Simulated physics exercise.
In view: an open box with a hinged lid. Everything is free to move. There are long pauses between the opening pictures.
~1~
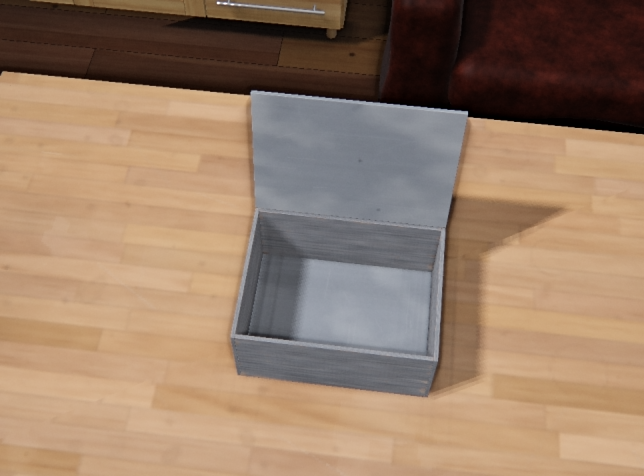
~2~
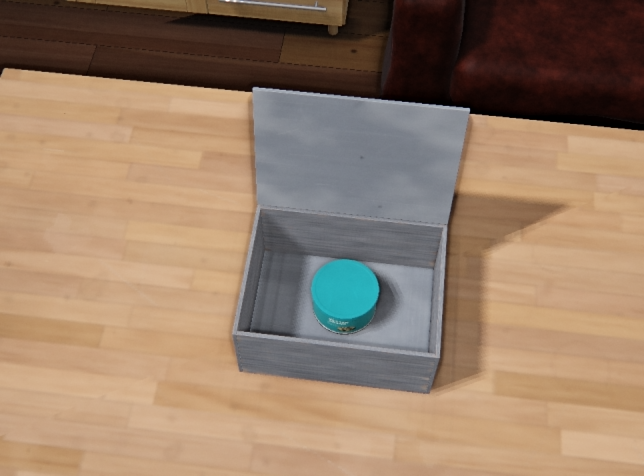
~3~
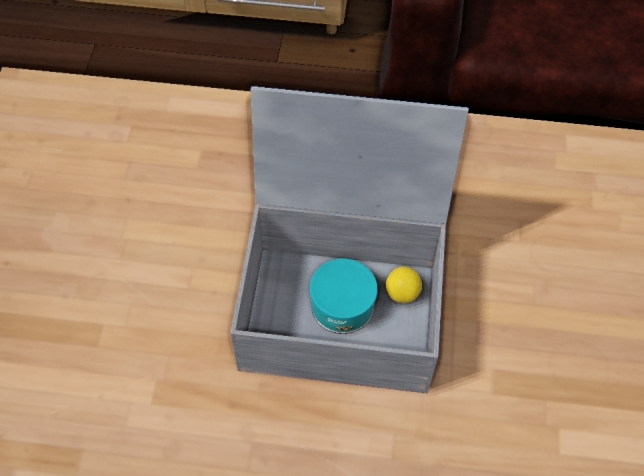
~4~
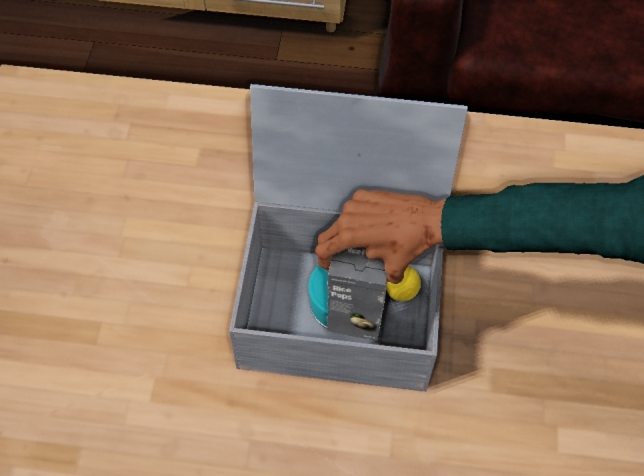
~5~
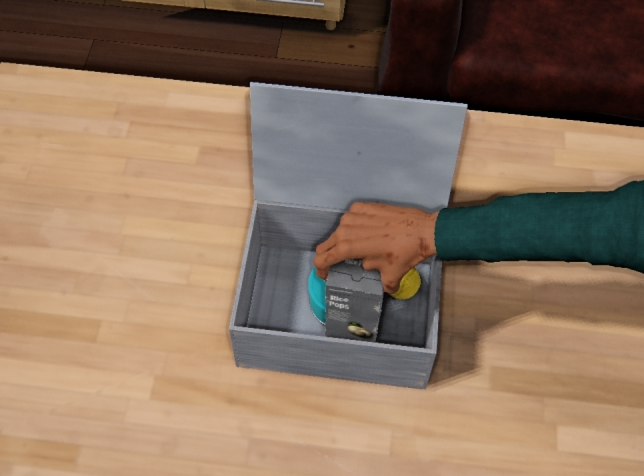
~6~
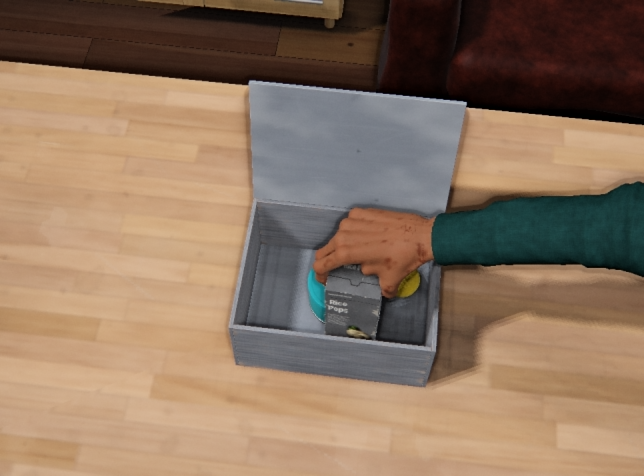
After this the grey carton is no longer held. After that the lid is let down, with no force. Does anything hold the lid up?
The lid stays ajar.
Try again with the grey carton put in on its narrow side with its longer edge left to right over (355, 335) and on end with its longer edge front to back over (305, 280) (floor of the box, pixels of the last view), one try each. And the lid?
In the first case it shuts flat; in the second case it is held up.
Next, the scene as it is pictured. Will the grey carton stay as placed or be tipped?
It ends up tilted.
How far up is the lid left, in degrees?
Some 25° above the rim.
Then, 1.00 s on from there, lid starting down; grey carton turned 20° from how it was put near (362, 318).
Then, 1.60 s on from there, lid 59° above the rim; grey carton turned 20° from how it was put near (362, 318).
Then, 1.90 s on from there, lid 35° above the rim; grey carton turned 20° from how it was put near (362, 318).
Then, 3.30 s on from there, lid 24° above the rim; grey carton turned 31° from how it was put near (363, 317).
In the end, lid 23° above the rim; left askew, grey carton; the other 2 unmoved. At the end, from the last picture's camera, grey carton near (364, 316).
